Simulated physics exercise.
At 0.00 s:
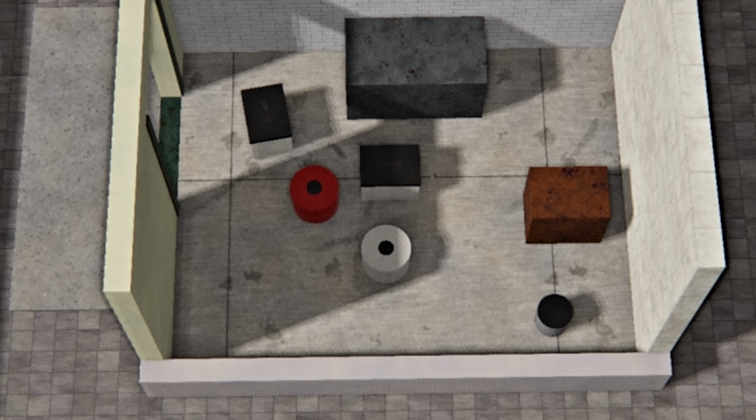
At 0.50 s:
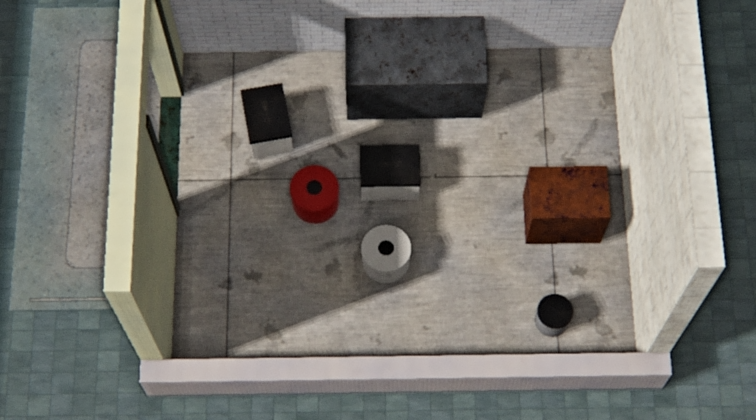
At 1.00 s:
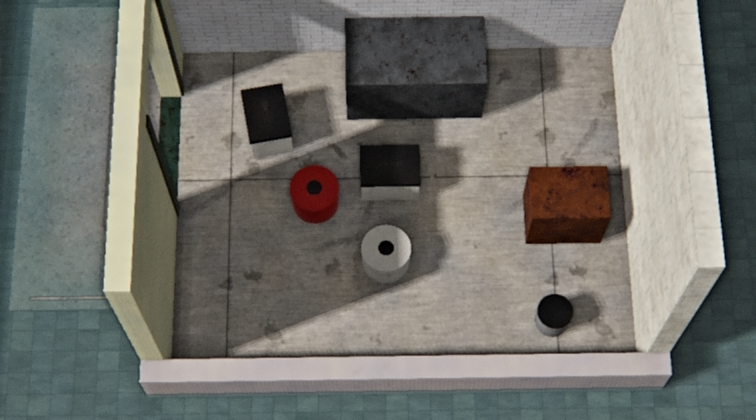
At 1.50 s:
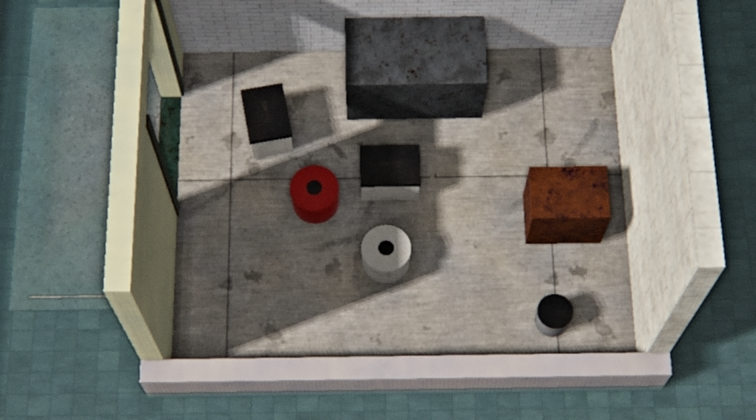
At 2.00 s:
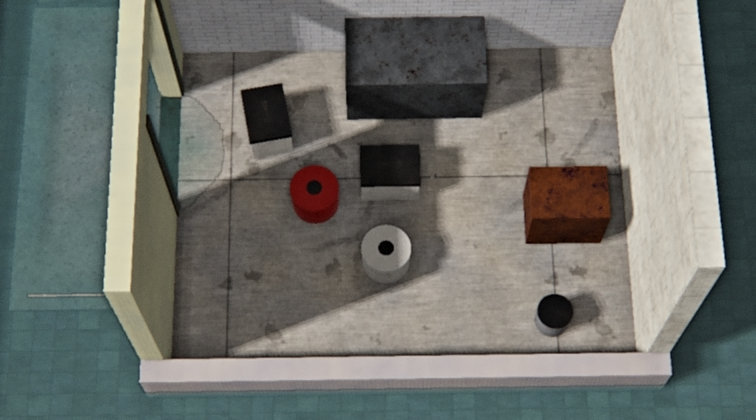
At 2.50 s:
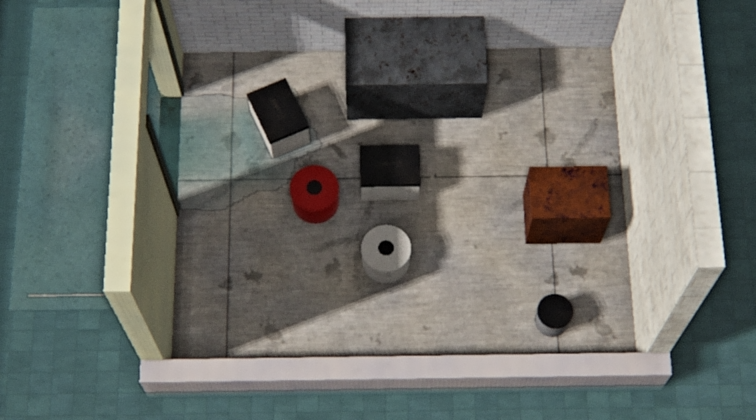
In a ground-floor office seen from above, water spread over the paving outside, then crept in through the doorway on the left, and the dark-topped box nearest it shifted slightly while everything else stayed put.
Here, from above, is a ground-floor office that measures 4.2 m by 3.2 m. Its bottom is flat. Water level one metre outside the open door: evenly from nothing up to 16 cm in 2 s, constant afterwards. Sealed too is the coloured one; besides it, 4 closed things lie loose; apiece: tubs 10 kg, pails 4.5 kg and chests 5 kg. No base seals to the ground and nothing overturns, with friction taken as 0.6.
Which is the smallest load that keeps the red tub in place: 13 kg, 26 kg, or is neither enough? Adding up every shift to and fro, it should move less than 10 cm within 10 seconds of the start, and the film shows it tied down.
It takes the heavier ballast.
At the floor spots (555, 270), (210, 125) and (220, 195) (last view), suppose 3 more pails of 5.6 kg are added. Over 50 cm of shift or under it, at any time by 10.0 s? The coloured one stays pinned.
Below the mark, above the mark, above the mark.
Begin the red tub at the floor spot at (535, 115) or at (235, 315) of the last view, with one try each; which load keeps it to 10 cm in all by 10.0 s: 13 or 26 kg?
In order, both loads succeed and both loads succeed.
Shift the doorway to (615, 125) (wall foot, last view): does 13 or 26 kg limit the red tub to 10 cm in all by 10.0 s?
With that change, the small one suffices.
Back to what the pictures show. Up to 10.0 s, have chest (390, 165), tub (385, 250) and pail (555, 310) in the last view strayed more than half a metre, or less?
In order, the three come out above, beneath and beneath.
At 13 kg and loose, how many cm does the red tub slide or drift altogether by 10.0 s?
About 50 cm altogether.
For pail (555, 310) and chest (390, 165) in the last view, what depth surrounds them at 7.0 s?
Roughly 3 and 4 cm.
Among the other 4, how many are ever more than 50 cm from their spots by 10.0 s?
I count 2 of them.
After 3.5 s the red tub would be 4 cm from its start with 13 kg and 0 cm from its start with 26 kg; 5 cm of water round it then.
After 4.5 s the red tub would be 15 cm from its start with 13 kg and 0 cm from its start with 26 kg; 5 cm of water round it then.
After 7.0 s the red tub would be 25 cm from its start with 13 kg and 0 cm from its start with 26 kg; 6 cm of water round it then.
After 10.0 s the red tub would be 45 cm from its start with 13 kg and 0 cm from its start with 26 kg; 6 cm of water round it then.
